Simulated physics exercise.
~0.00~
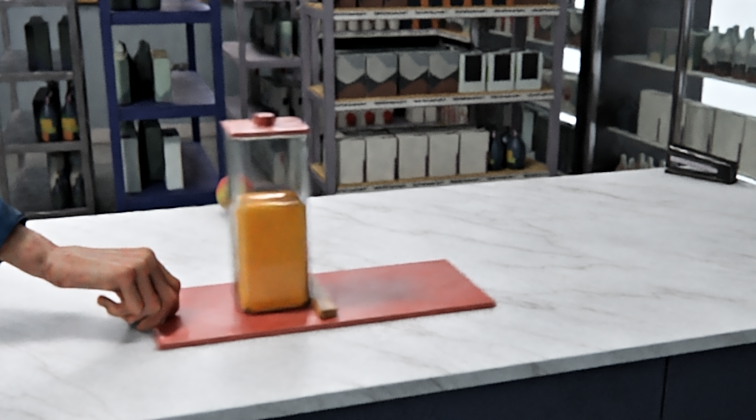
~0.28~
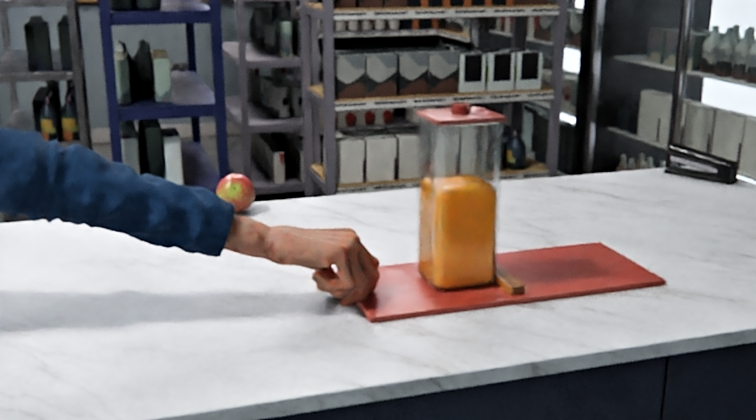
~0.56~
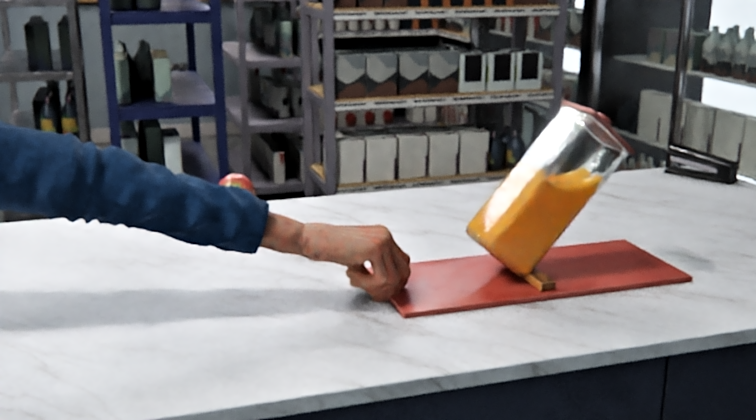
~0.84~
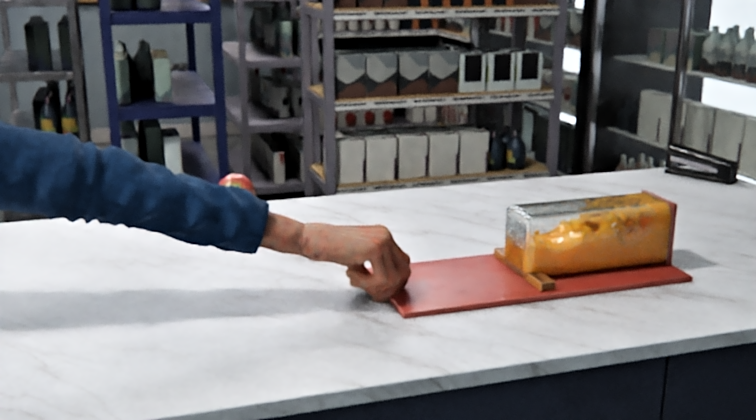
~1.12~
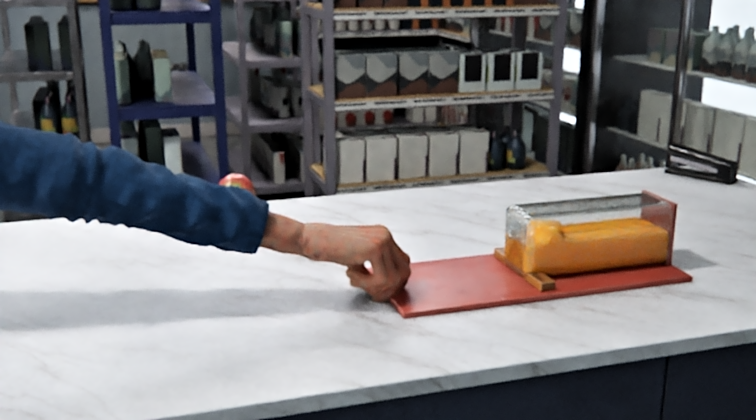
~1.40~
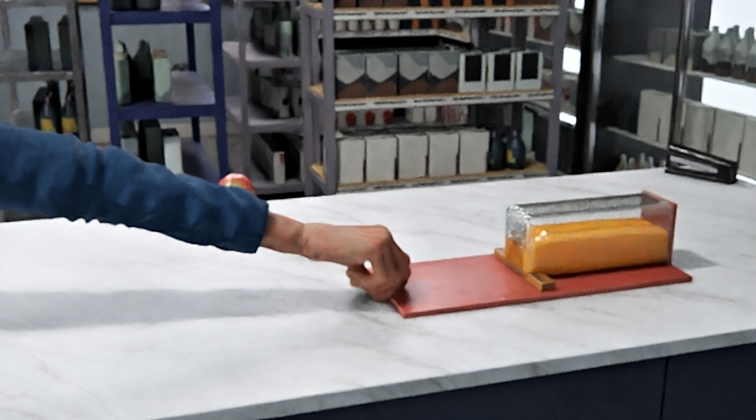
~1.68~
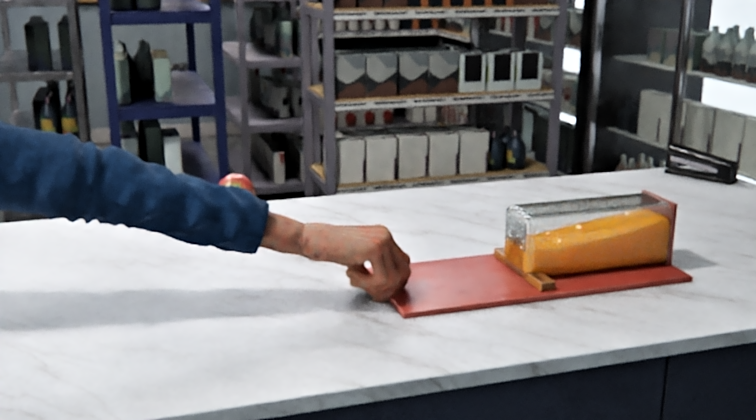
A hand in a blue sleeve grips the left end of a flat red board on a white marbled counter, seen from the front and slightly above, with stocked shelves behind and a red and yellow fruit near the back edge. On the board stands a tall, clear, square bottle part filled with orange juice, a small wooden batten at its base. The hand pushes the board to the right, then stops. The bottle tips rightward over the batten and falls flat on its side. The juice sloshes inside, and the bottle stays lying on the board.
